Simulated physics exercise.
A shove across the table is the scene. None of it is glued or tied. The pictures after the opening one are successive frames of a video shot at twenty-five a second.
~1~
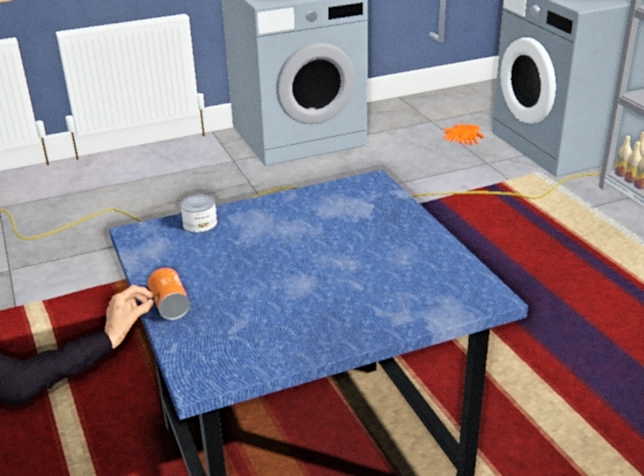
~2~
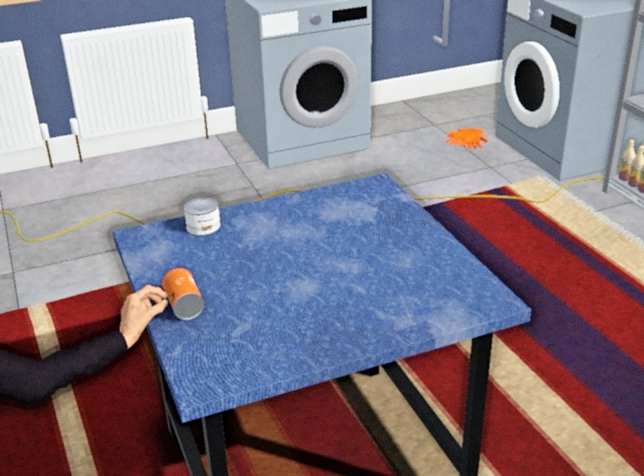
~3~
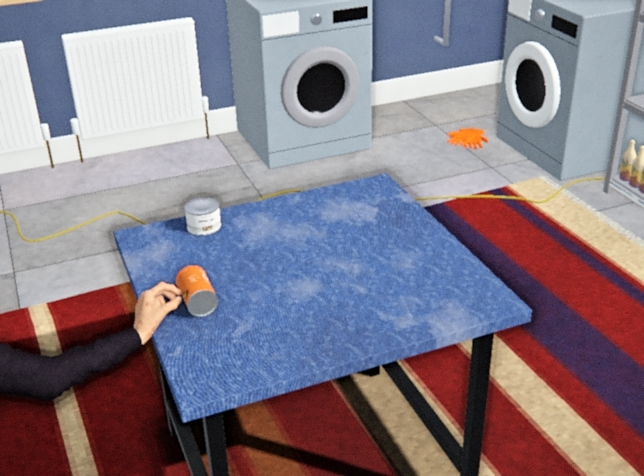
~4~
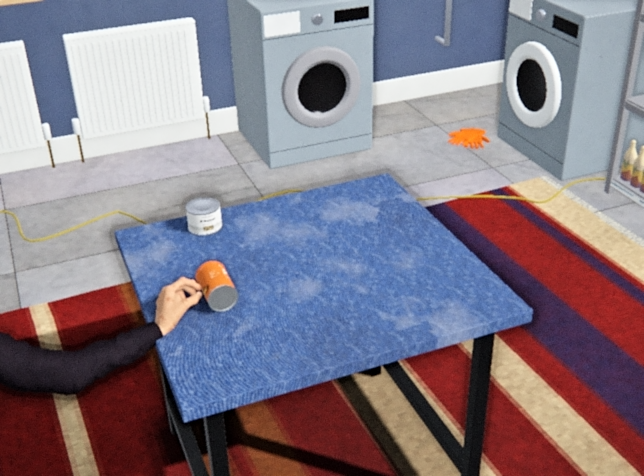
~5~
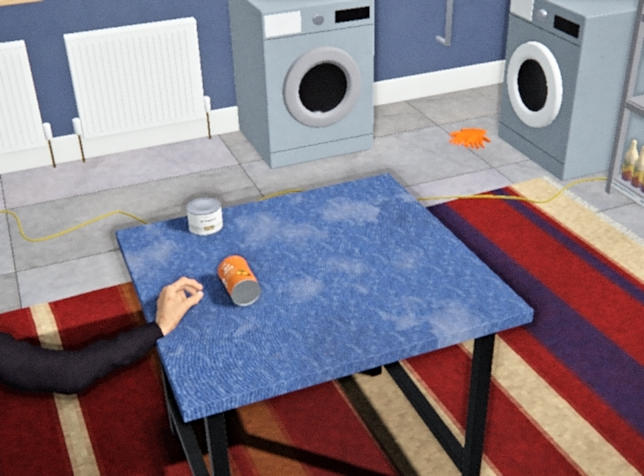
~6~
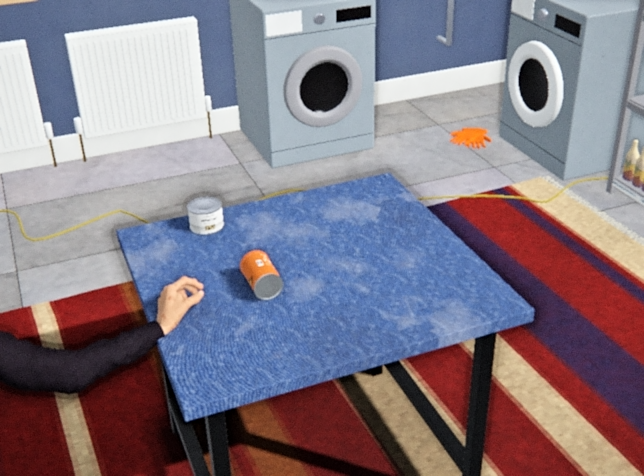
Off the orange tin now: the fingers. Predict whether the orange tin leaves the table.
Seems to me it makes it past the edge.
Then, 0.30 s past the last view, orange tin displaced well along near (402, 241).
Then, 0.70 s past the last view, orange tin now off the table.
Finally, off the table, orange tin.
